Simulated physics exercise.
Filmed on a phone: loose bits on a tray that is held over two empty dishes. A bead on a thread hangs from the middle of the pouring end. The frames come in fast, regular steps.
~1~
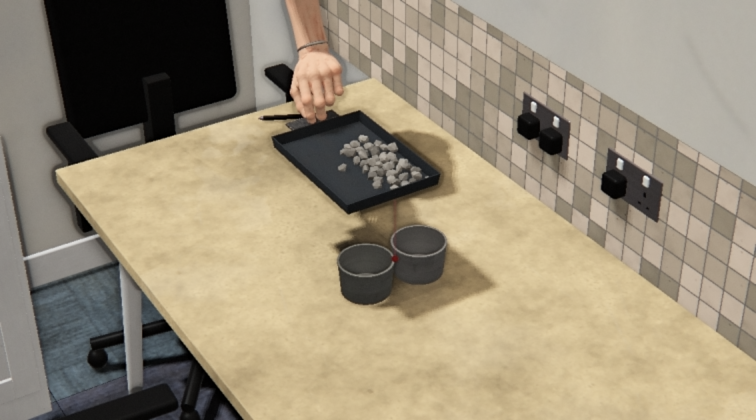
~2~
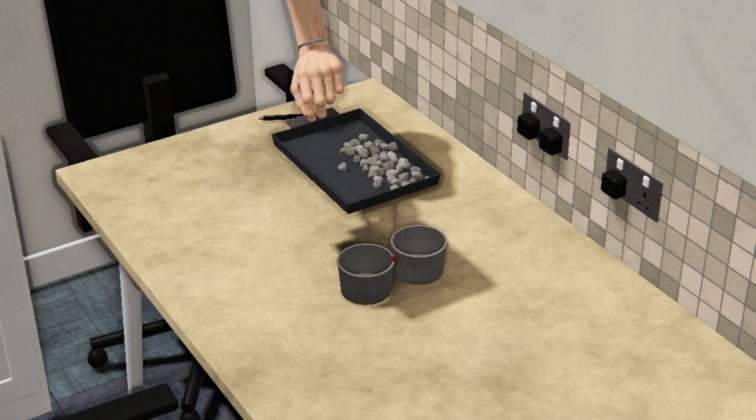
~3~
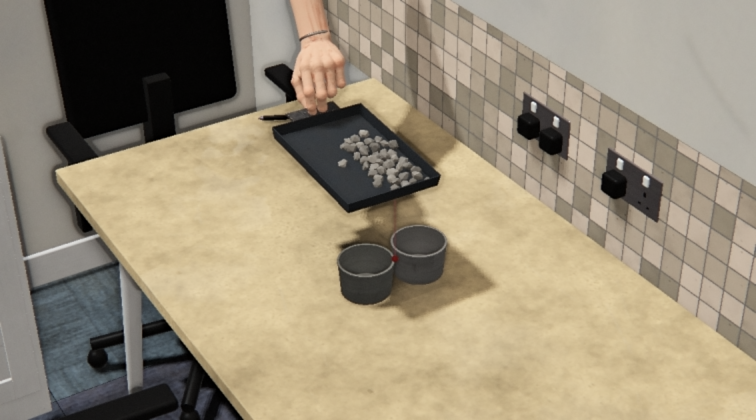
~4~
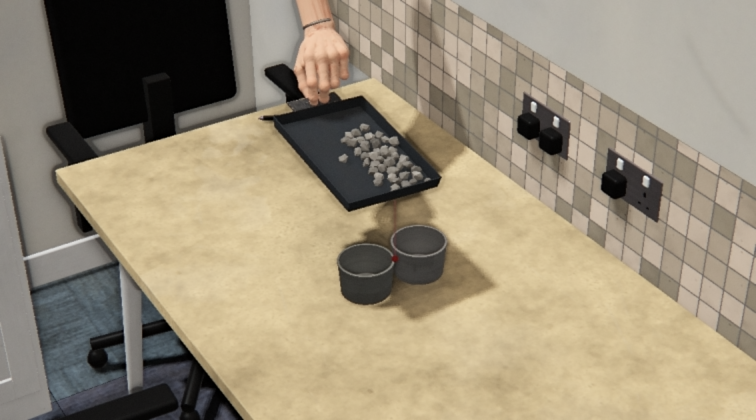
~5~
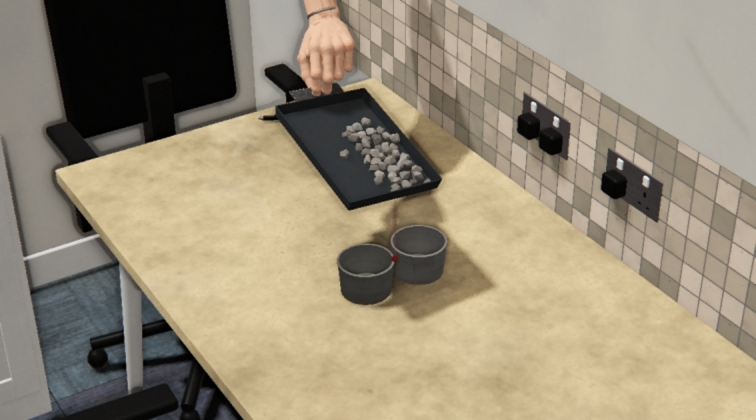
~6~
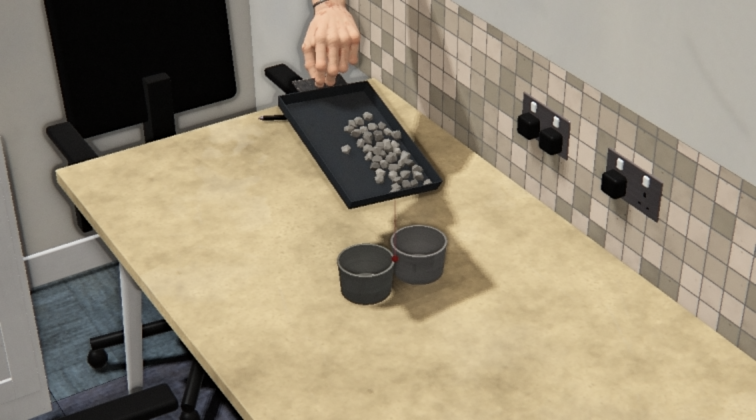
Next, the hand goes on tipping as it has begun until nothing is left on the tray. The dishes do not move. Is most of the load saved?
Caught overall: Less than half.
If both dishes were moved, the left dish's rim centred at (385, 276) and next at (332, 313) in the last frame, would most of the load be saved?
In turn: More than half; not half.
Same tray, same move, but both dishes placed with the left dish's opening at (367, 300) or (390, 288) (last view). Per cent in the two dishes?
About 40 and 80 per cent.
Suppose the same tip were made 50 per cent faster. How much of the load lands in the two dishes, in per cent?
Close to 10 per cent.
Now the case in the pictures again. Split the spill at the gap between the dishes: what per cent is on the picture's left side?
Close to 10 per cent.
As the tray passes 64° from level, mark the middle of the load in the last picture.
Around (413, 164).
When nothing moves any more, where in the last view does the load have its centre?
At about (456, 300).
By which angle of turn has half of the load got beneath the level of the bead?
Roughly 110°.
Soon, tray tipped steeply; nearly all on the tray; a stray few in the air.
A while on, tray tipped past a quarter turn; about half on the tray; a small part outside both; about half in the air.
Towards the end, tray tipped past a quarter turn; a small part in the right dish; nearly all outside both.
Finally, tray tipped past a quarter turn; none in the left dish; a small part in the right dish; nearly all outside both.
